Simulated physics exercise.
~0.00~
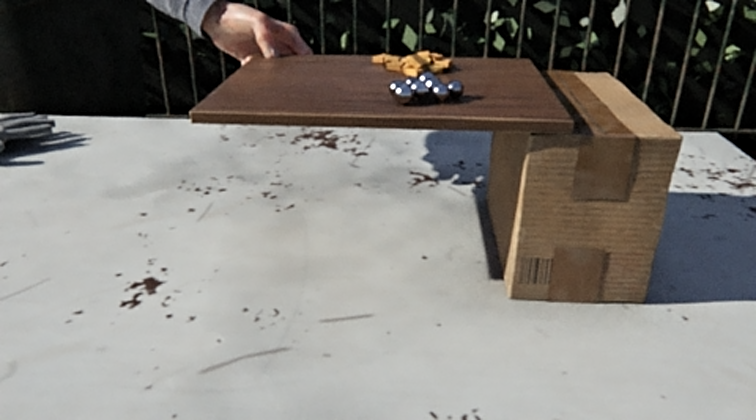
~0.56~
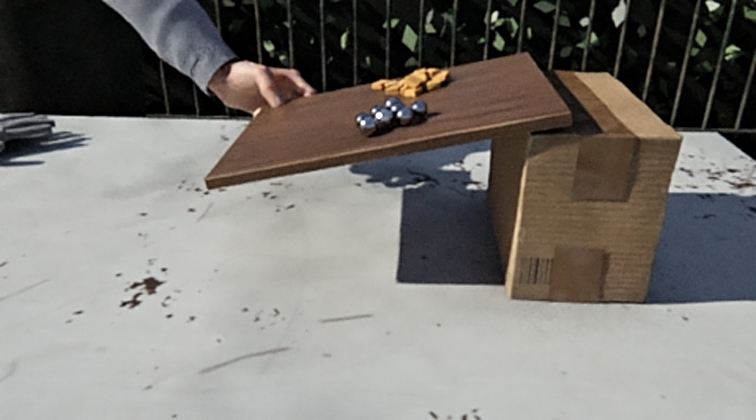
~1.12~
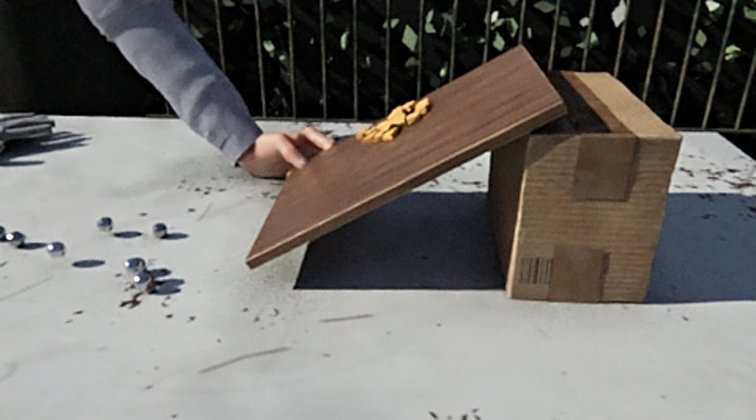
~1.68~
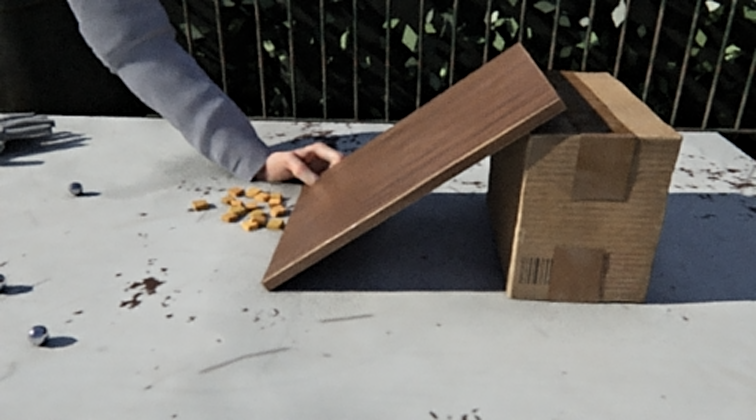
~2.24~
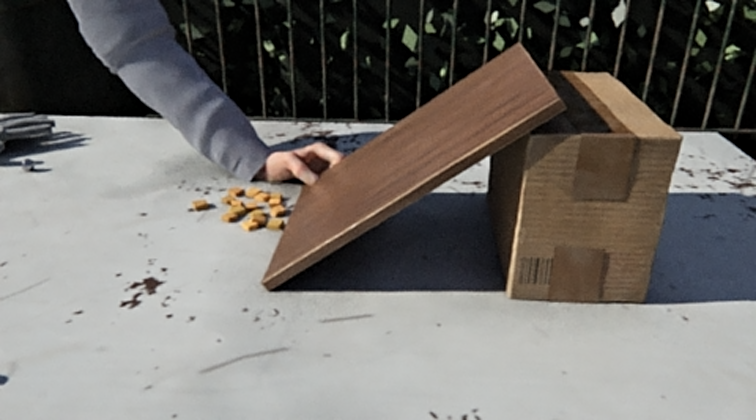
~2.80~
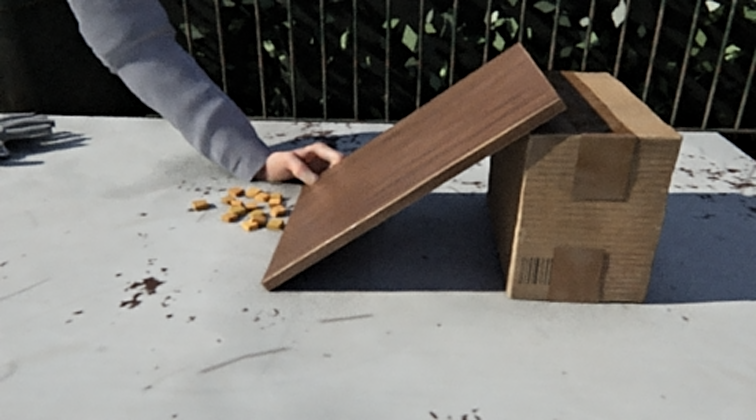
Shiny metal balls roll off the lowered board and away, while orange pieces slide off nearby.
